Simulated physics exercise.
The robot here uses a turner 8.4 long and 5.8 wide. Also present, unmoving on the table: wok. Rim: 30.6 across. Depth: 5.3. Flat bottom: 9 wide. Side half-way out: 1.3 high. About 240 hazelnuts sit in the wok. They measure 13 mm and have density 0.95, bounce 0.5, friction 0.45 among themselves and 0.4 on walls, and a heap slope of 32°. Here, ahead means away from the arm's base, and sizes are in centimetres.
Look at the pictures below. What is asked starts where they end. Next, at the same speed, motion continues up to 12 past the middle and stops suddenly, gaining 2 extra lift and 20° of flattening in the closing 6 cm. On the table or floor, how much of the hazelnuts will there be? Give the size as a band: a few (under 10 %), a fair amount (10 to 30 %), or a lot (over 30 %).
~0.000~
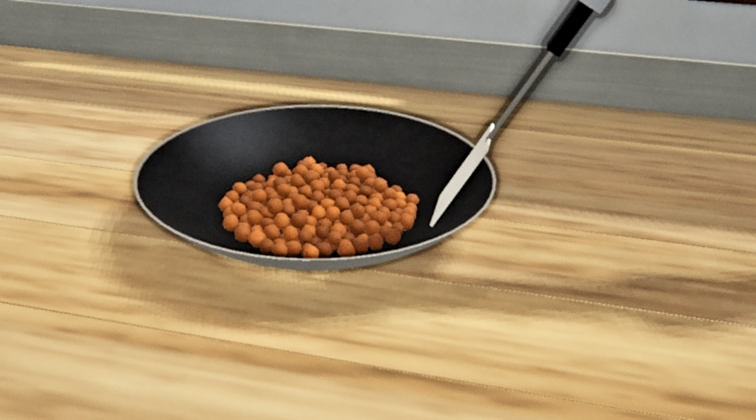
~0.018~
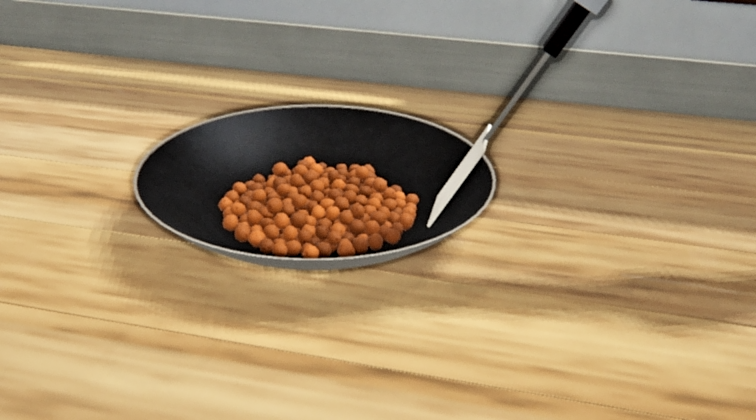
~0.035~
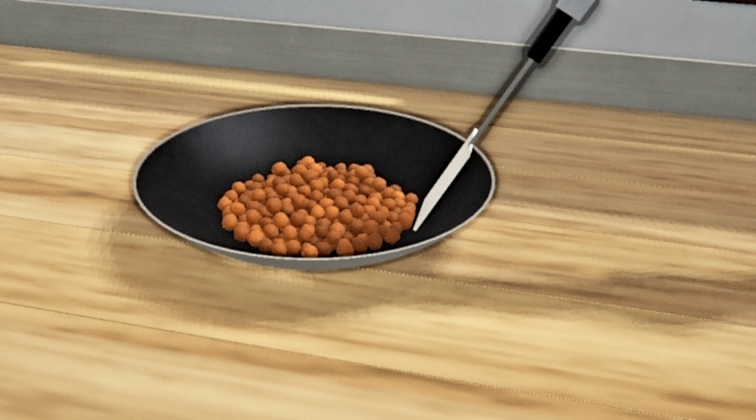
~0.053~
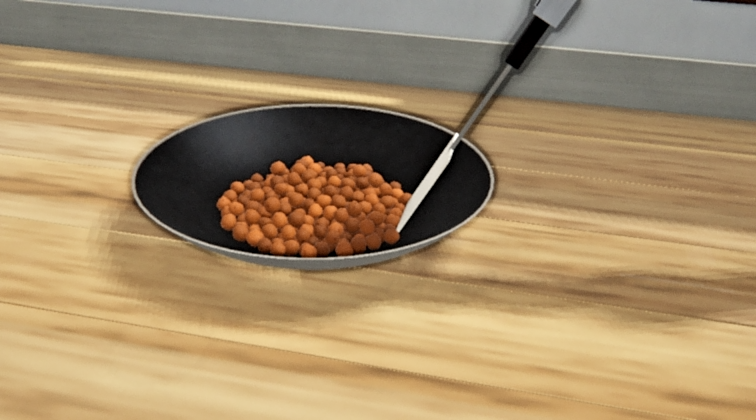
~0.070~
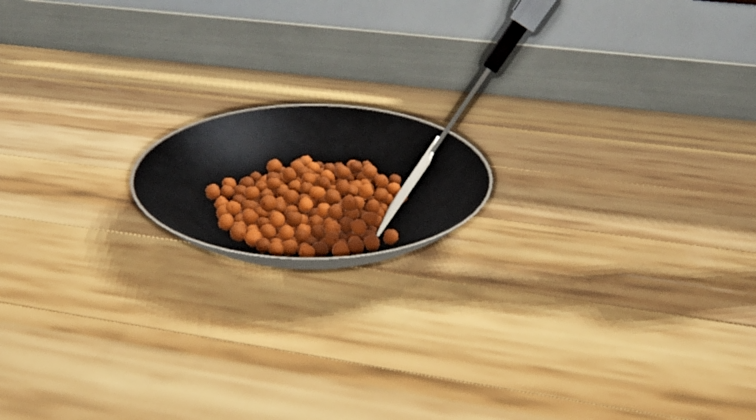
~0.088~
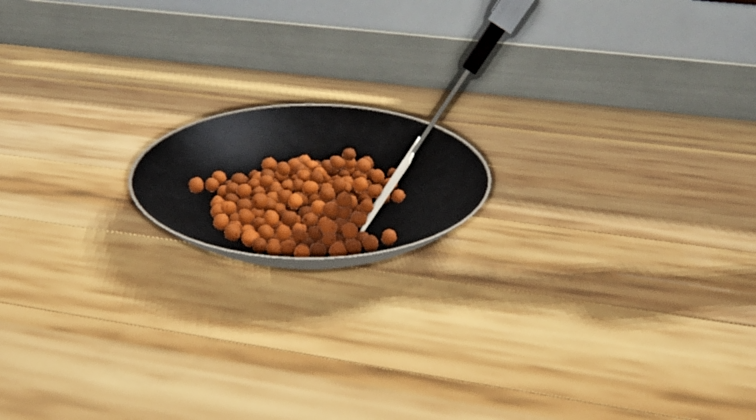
A fair amount, between 10 and 30 %.
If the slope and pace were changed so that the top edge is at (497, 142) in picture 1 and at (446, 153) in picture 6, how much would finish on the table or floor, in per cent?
Roughly 10 percent ends up there.
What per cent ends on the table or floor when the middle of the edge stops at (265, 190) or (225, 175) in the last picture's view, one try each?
Estimates, in order: 0 % and 5 %.
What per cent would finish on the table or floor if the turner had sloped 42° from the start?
Result, estimated: 25 %.
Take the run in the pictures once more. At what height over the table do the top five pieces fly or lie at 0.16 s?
They are near 5 cm up.
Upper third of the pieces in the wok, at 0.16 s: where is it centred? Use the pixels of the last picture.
It is centred near (269, 188).
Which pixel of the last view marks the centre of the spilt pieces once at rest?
(21, 174), roughly.
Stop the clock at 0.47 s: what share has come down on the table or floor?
15 %.
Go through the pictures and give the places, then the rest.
Turner top edge at (490, 137), sloping 62°; upper third of the load around (318, 199), from x 225 to 410, top at y 165; 235 in the wok, in the first picture.
Turner top edge at (487, 137), sloping 62°; upper third of the load around (318, 199), from x 225 to 410, top at y 165, in the second picture.
Turner top edge at (473, 142), sloping 62°; upper third of the load around (317, 199), from x 225 to 410, top at y 165, in the third picture.
Turner top edge at (453, 147), sloping 62°; upper third of the load around (320, 198), from x 225 to 405, top at y 165, in the fourth picture.
Turner top edge at (434, 149), sloping 62°; upper third of the load around (316, 193), from x 215 to 400, top at y 165, in the fifth picture.
Turner top edge at (414, 150), sloping 62°; upper third of the load around (314, 188), from x 195 to 400, top at y 155; 235 in the wok, in the sixth picture.
After 0.16 s, sloping 62°, highest piece 5 above the table; 235 in the wok.
After 0.23 s, sloping 58°, highest piece 6 above the table; 235 in the wok.
After 0.47 s, sloping 42°, highest piece 7 above the table; 191 in the wok, 31 on the table or floor, 13 on the blade or in flight.
After 1.52 s, sloping 42°, highest piece 4 above the table; 191 in the wok, 44 on the table or floor.
At rest, 191 in the wok, 44 on the table or floor. That is 19 % on the table or floor.
